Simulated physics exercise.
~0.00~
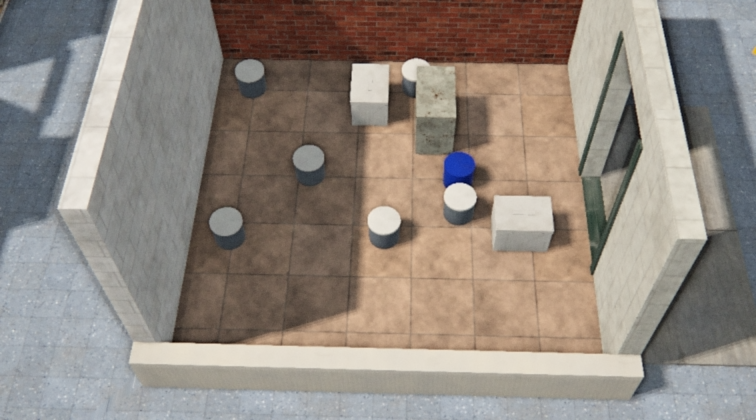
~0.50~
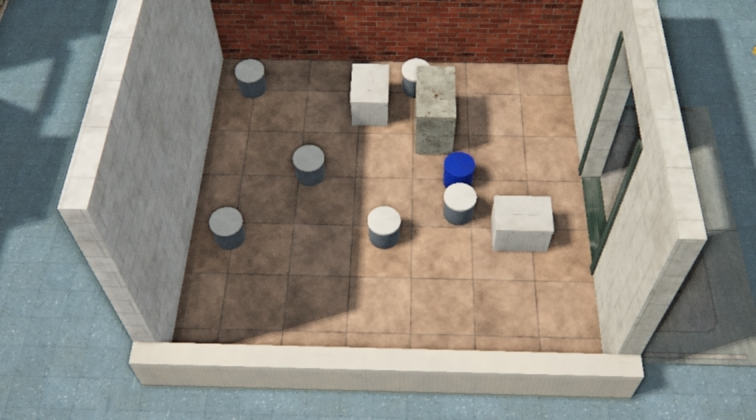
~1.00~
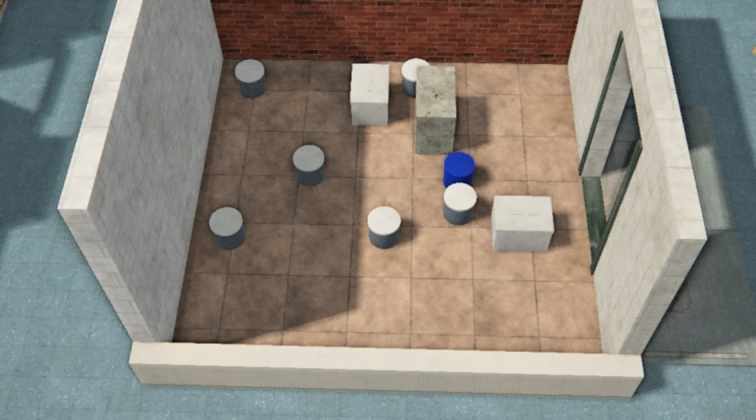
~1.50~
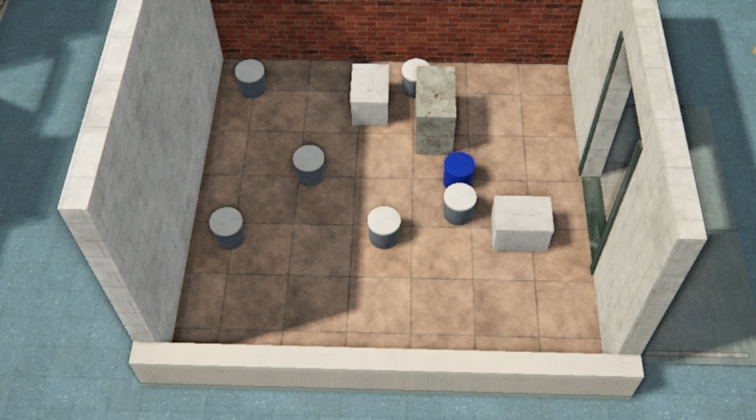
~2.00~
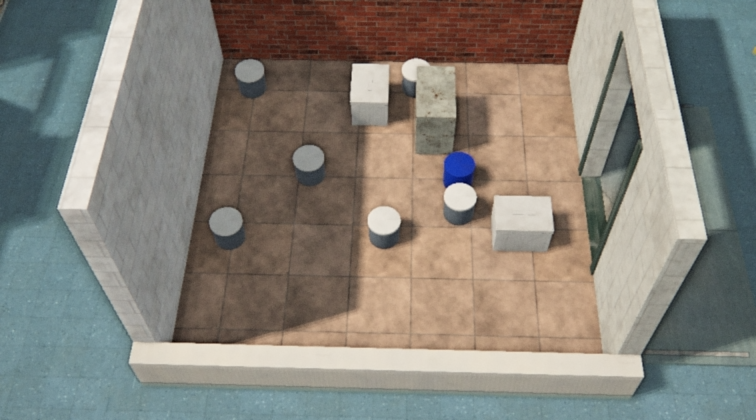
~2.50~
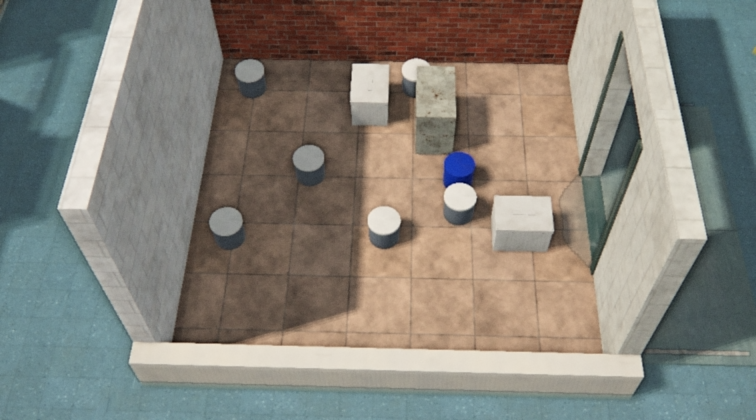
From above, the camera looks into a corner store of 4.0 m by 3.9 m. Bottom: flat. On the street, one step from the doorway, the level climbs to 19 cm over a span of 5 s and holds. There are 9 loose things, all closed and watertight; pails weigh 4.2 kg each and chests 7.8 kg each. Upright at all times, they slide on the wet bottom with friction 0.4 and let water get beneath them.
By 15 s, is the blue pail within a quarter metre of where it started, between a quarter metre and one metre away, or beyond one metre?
Beyond one metre.
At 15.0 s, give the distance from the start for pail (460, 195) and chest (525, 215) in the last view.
In turn: 200 cm, 300 cm.
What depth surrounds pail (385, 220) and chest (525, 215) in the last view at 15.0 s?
I'd put it at 14 cm and 14 cm respectively.
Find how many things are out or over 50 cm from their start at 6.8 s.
Count: 4.
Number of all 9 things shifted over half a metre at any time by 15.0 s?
It works out to 8.
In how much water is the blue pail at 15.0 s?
Somewhere close to 12 cm.
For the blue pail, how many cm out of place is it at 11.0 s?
About 140 cm by then.
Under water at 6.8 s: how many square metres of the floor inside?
Around 12 m2 of it.
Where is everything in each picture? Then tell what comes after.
In the first frame, the blue pail at (460, 164) rests on the ground; 0.0 m2 under water; 0 of 9 have shifted.
In the second frame, the blue pail at (460, 164) rests on the ground; 0.0 m2 under water; 0 of 9 have shifted.
In the third frame, the blue pail at (460, 164), on the bottom; water covers 0.0 m2; 0 of 9 have shifted.
In the fourth frame, the blue pail at (460, 164), on the bottom; water covers 0.0 m2; 0 of 9 have shifted.
In the fifth frame, the blue pail at (460, 164) rests on the ground; 0.0 m2 under water; 0 of 9 have shifted.
In the sixth frame, the blue pail at (460, 164) rests on the ground; 0.2 m2 under water; 0 of 9 have shifted.
After 3.5 s the blue pail is near (460, 164), 0.0 m from its start, aground; 0 afloat.
After 6.8 s the blue pail is near (305, 122), 1.7 m from its start, aground; 0 afloat.
After 11.0 s the blue pail is near (343, 109), 1.4 m from its start, afloat; 8 afloat.
After 15.0 s the blue pail is near (269, 111), 2.1 m from its start, afloat; 9 afloat.
